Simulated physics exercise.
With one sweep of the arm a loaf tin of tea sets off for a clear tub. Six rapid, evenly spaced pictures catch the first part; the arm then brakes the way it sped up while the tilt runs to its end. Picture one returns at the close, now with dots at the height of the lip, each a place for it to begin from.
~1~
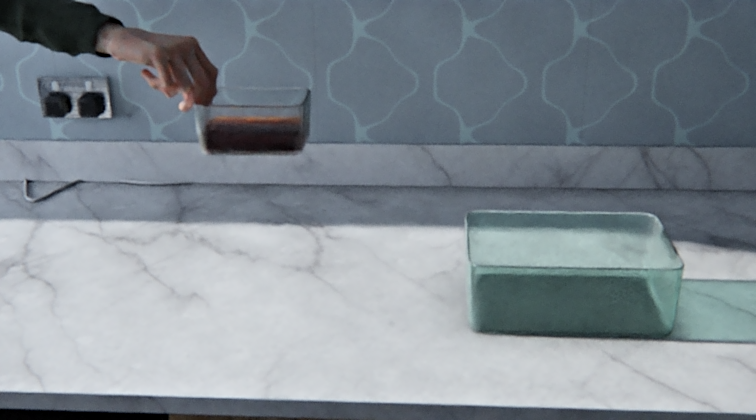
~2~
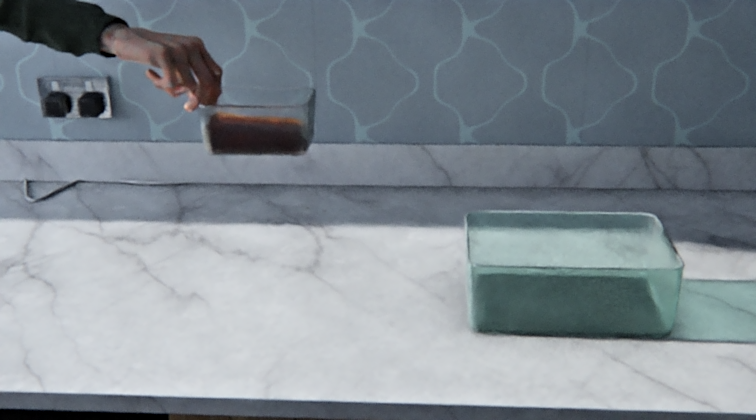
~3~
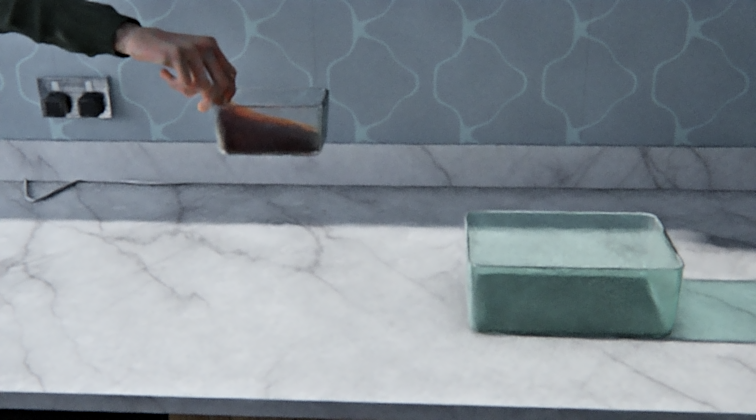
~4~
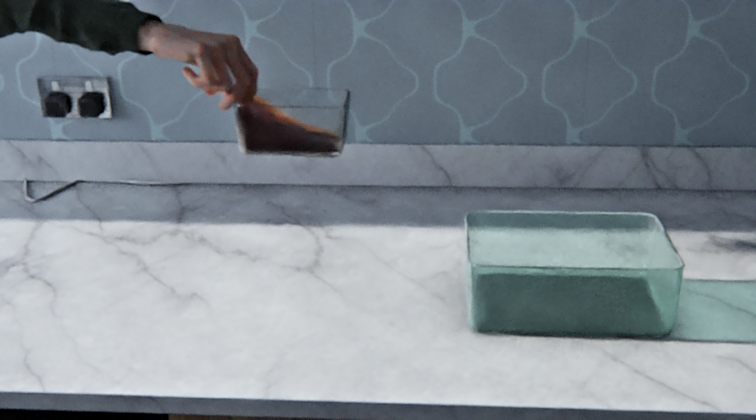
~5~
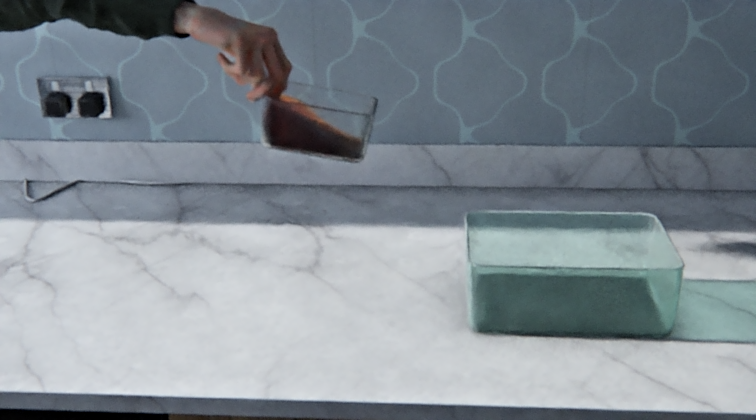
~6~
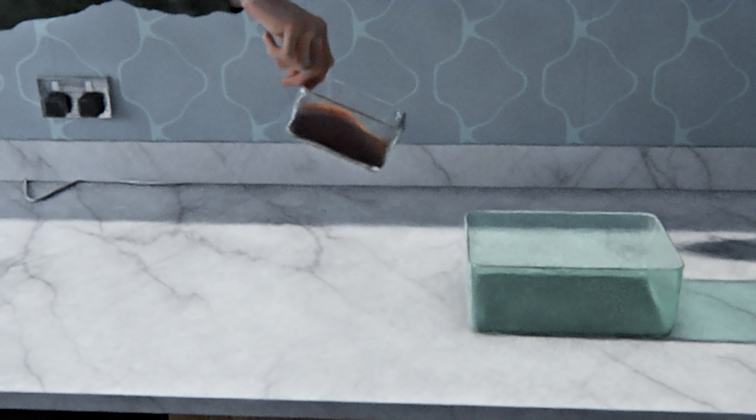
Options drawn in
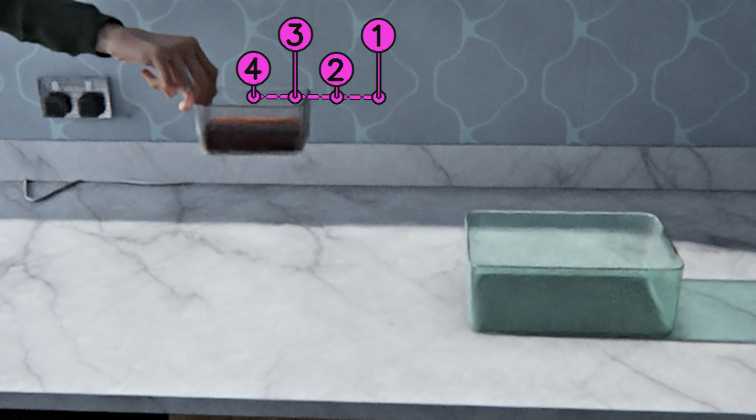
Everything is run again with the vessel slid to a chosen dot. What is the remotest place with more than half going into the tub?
I would pick place 4.
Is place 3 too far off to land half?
No, that is safe.
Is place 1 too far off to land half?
No.
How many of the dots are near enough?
All of them.
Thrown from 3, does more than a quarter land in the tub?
Yes.
On the marked copy, 1 at (378, 97); 2 at (336, 97); 3 at (295, 96); 4 at (253, 96).
With 1, about 83 % lands in the tub, 4 % falls short and 12 % goes beside or beyond.
With 2, about 89 % lands in the tub, 8 % falls short and 3 % goes beside or beyond.
With 3, about 81 % lands in the tub, 12 % falls short and 7 % goes beside or beyond.
With 4, about 63 % lands in the tub, 30 % falls short and 7 % goes beside or beyond.
